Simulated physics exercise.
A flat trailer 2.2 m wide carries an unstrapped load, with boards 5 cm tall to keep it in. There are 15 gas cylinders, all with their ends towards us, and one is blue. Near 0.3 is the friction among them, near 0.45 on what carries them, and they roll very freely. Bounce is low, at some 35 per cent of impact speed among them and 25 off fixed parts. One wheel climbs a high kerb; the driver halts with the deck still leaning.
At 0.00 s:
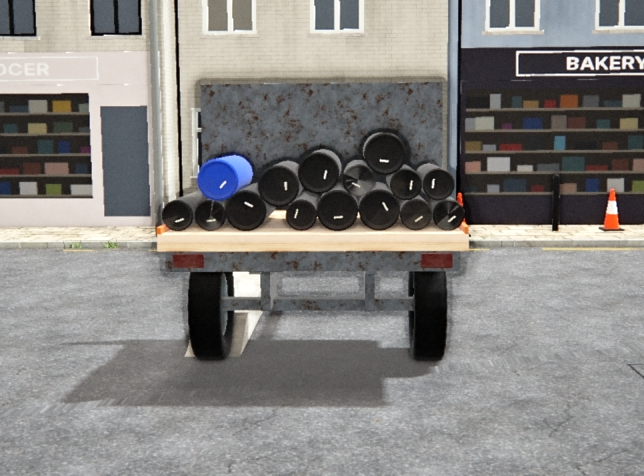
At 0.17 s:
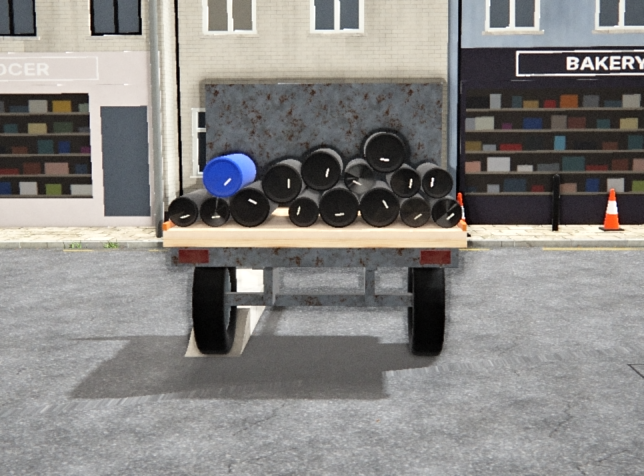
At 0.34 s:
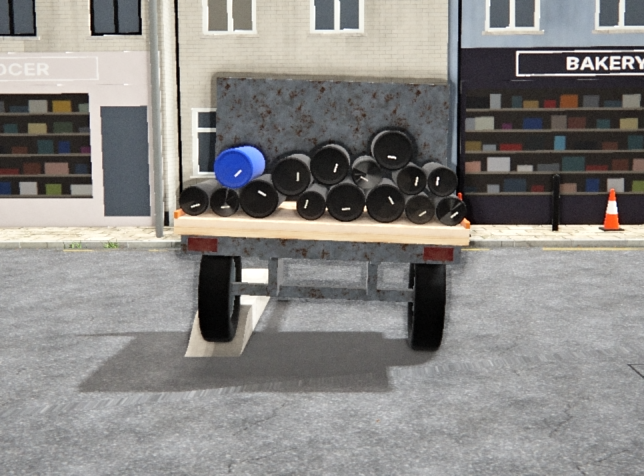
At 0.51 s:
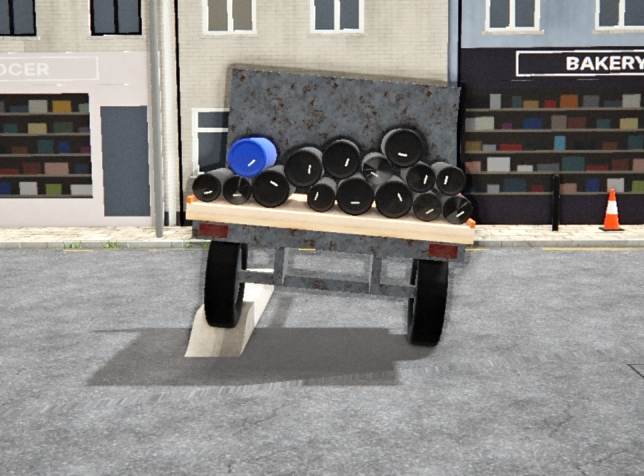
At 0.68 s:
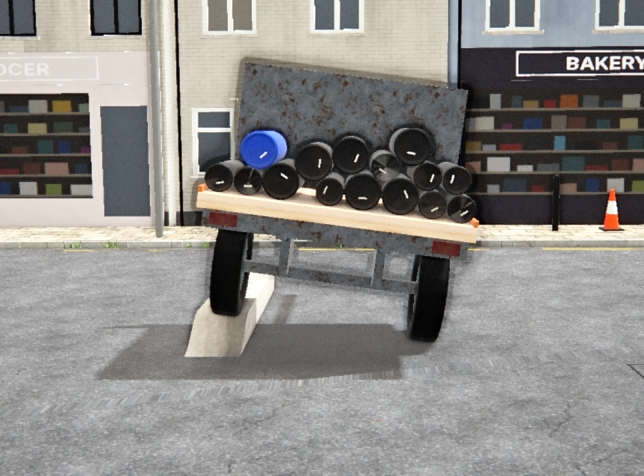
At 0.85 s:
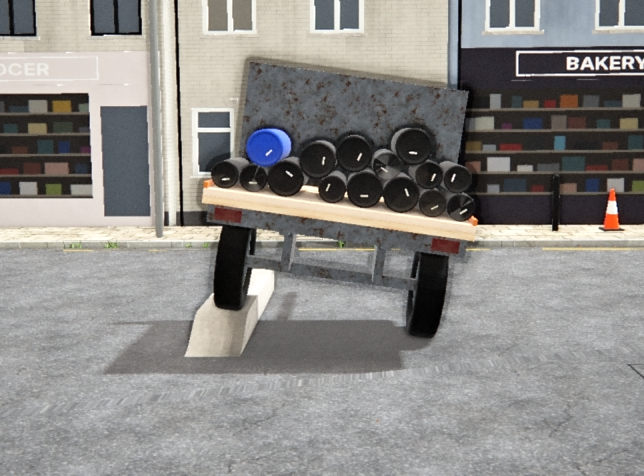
A trailer stacked with black cylinders and one blue one tilts as its left wheel climbs.
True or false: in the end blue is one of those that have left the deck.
False.
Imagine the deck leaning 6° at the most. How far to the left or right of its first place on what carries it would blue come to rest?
Shift: Near 0 cm to the right.
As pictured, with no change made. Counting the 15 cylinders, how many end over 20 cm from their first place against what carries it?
The tally comes to 0.
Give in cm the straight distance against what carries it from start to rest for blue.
Blue shifts something like 0.
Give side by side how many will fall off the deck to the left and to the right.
Tally: Left 0 / right 0.
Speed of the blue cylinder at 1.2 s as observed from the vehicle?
0.0 m/s or so.
Then, 1.2 s in, blue is up on others, 45 cm from the left edge; 0 off so far.
In the end (1.6 s), blue is up on others, 45 cm from the left edge; 0 off so far.
